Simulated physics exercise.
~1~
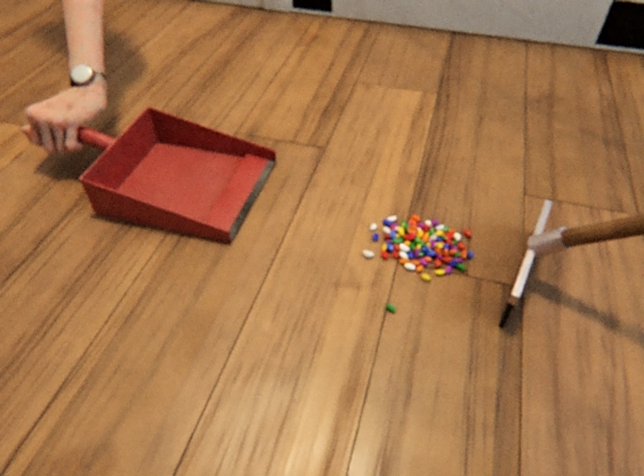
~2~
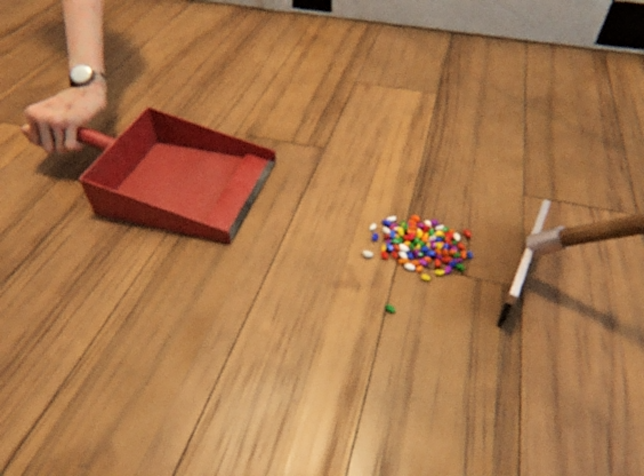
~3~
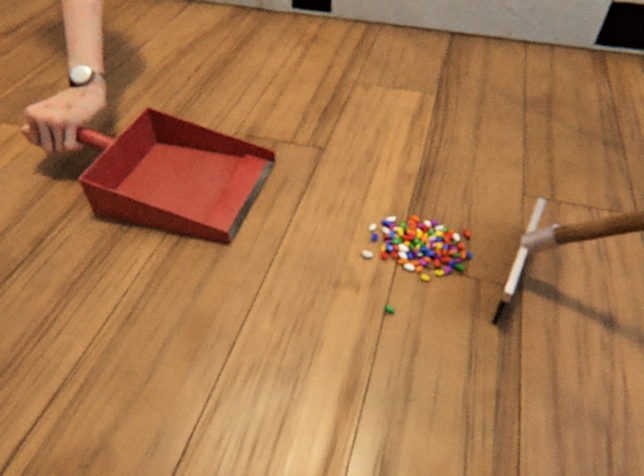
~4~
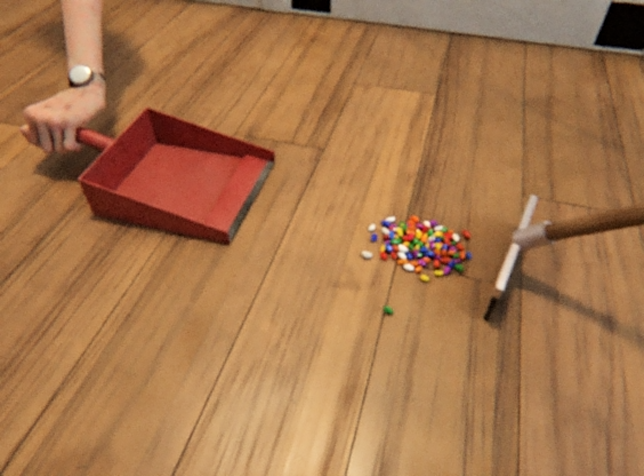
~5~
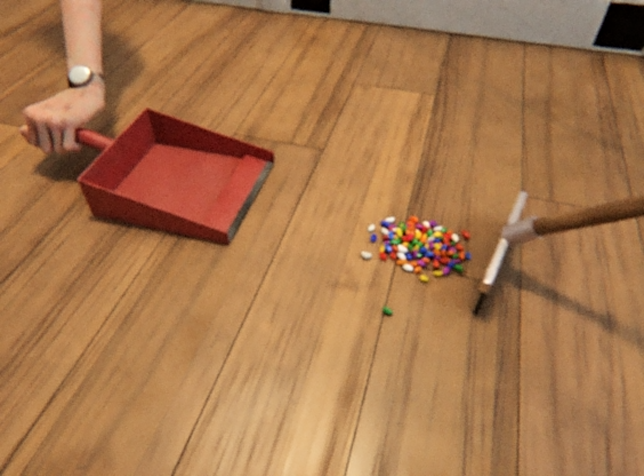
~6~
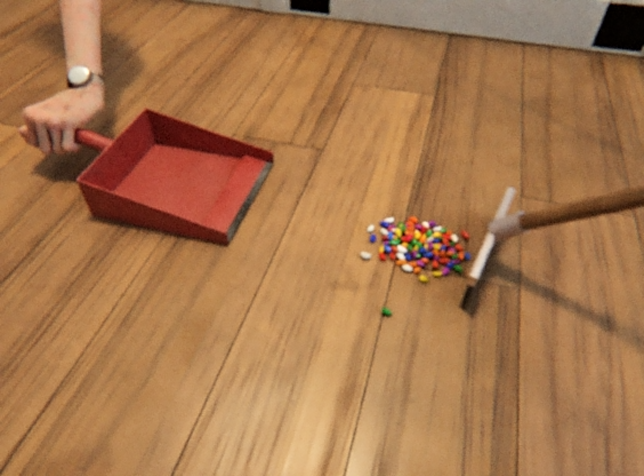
A hand with a white-faced wristwatch grips the handle of a red dustpan at the upper left of a wooden plank floor, seen from above at an angle. Right of centre lies a small heap of multicoloured jelly beans, with a green one apart below it. From the right, a thin white blade on a brown handle slides slowly left to the heap's edge, while dustpan and camera stay still.
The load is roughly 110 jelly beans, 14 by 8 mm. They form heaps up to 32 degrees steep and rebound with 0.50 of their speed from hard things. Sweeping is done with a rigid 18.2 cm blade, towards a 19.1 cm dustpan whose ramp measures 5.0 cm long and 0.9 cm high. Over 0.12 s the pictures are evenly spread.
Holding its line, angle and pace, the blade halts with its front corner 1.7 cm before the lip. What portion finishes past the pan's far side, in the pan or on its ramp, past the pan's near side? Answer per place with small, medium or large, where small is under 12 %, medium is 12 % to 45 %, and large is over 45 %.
Far side medium, pan medium, near side small.
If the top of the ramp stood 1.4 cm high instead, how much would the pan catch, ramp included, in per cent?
In that case roughly 15 percent.
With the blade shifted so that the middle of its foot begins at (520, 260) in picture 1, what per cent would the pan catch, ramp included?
10 %.
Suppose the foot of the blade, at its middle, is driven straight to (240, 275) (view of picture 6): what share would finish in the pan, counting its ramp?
About 0 %.
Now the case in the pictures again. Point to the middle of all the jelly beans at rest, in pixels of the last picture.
Near (272, 173).
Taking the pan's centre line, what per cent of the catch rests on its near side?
Roughly 0 per cent.
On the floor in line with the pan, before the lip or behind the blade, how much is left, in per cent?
I'd say close to 45 per cent of them.
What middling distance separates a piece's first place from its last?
Around 28 centimetres.
Then, 0.24 s after the last picture, middle of the blade 20 cm from the lip; 0 % over the lip, far side 5 %, near side 5 %.
Then, 0.41 s after the last picture, middle of the blade 9 cm from the lip; 0 % over the lip, far side 15 %, near side 5 %.
Then, 0.69 s after the last picture, middle of the blade 4 cm from the lip; 20 % over the lip, far side 30 %, near side 5 %.
In the end, far side 30 %, pan 20 %, near side 5 %, in front of the lip or behind the blade 45 %.
